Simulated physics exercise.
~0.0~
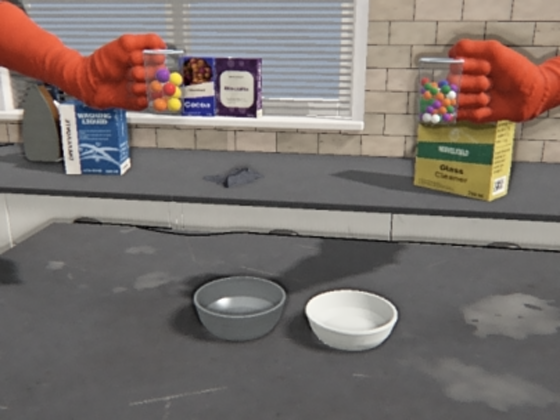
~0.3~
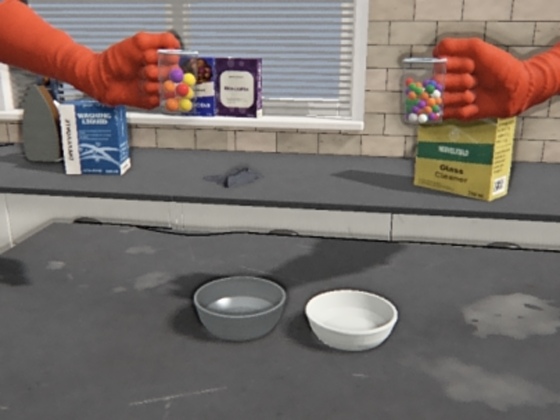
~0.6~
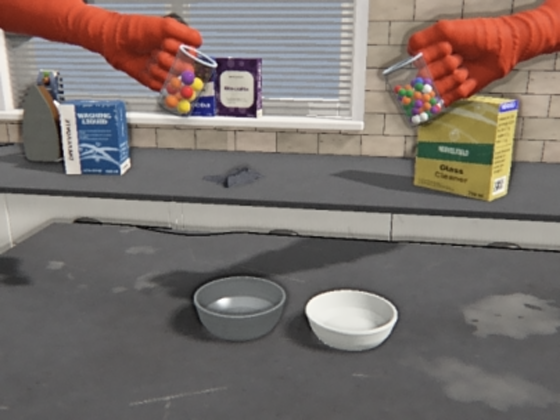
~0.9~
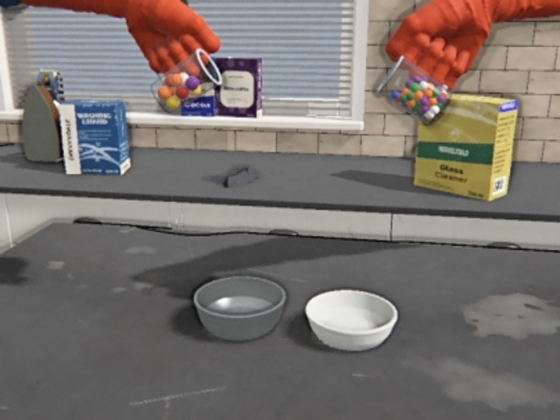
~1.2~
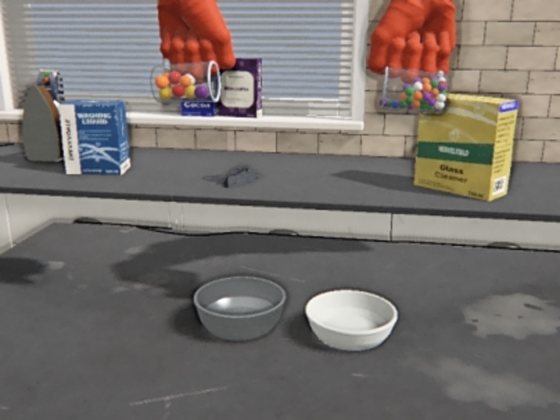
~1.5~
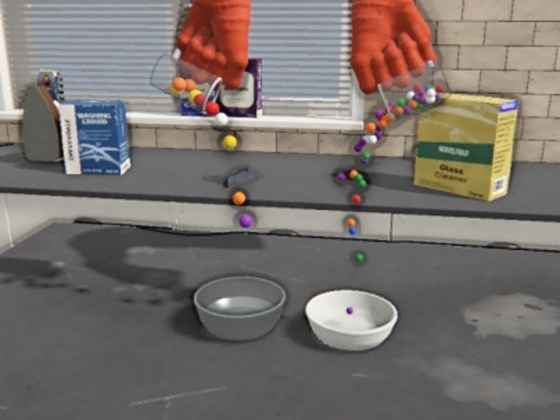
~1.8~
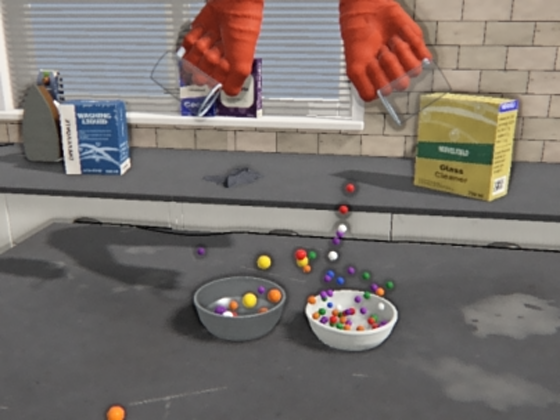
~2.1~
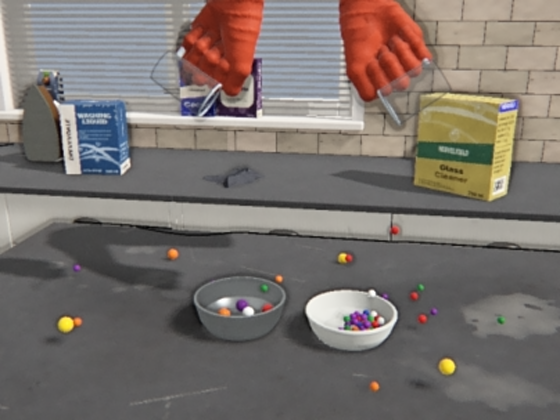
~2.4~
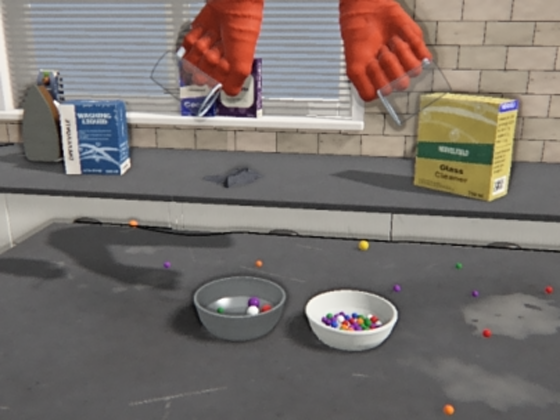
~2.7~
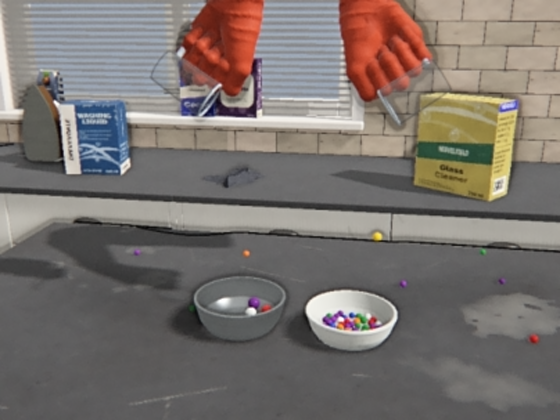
The footage shows two orange-gloved hands tipping clear cups of colourful balls over a grey bowl and a white bowl on a dark counter. The balls tumble and bounce widely; most from the right cup settle in the white bowl, while the grey bowl holds only a few.
